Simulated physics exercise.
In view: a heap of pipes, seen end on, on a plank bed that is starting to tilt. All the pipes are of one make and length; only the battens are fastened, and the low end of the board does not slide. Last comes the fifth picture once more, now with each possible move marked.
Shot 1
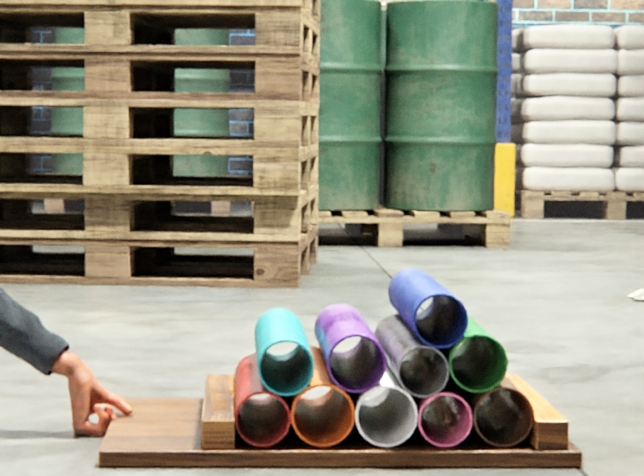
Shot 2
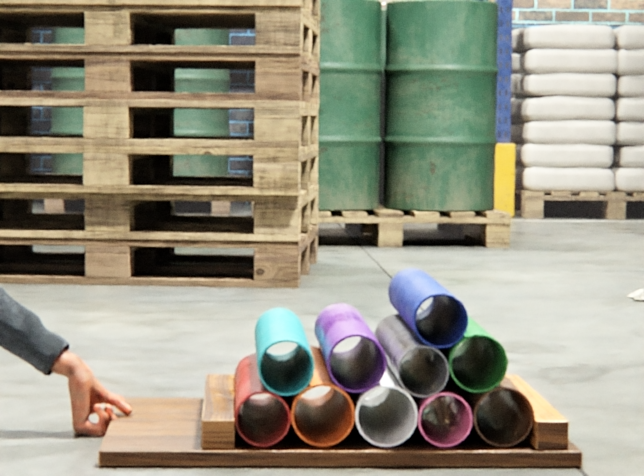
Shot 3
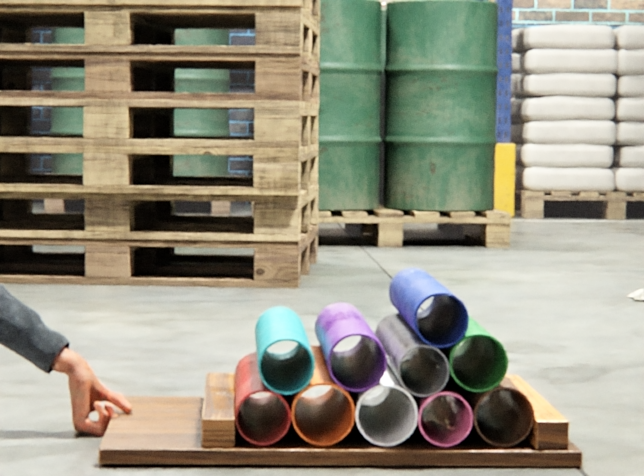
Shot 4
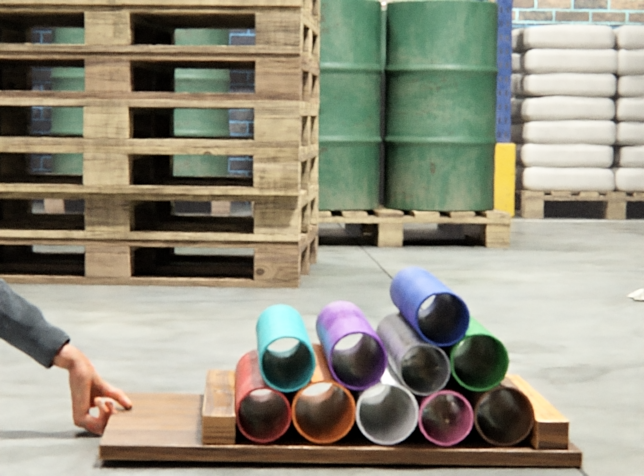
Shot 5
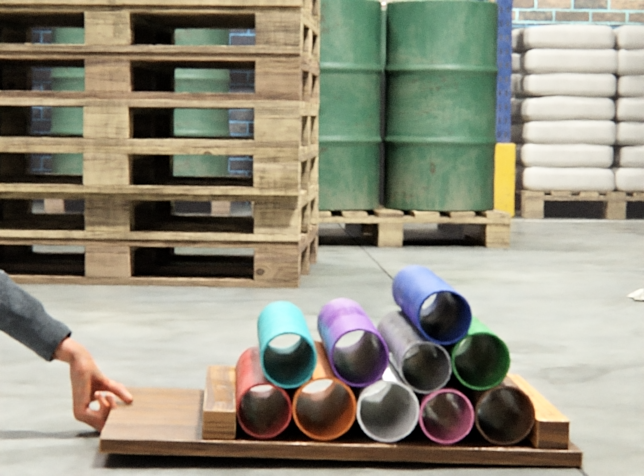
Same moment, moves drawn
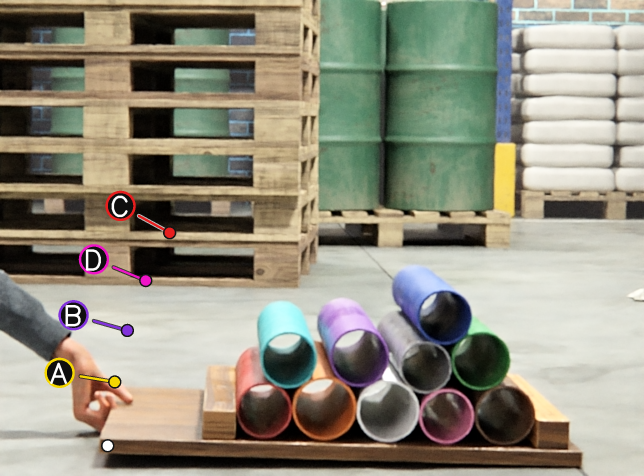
A hand slowly lifts the left end of a board holding stacked colourful pipes slightly.
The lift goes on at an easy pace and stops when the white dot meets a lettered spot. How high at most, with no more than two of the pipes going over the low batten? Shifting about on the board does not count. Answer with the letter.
Raise it to D.
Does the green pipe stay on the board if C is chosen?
No, with C.
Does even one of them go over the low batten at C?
Yes, at C.
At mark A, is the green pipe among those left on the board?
Yes.
On the marked copy, A at (115, 382); B at (127, 331); C at (170, 232); D at (146, 280); the white dot at (107, 446).
Taking D. A third of the way, board at 15°.
Two thirds of the way, board at 22°.
When it is over, board at 22°, none over the low batten.
As for the rest, A none over the low batten; B none over the low batten; C three over the low batten (grey, green, blue).
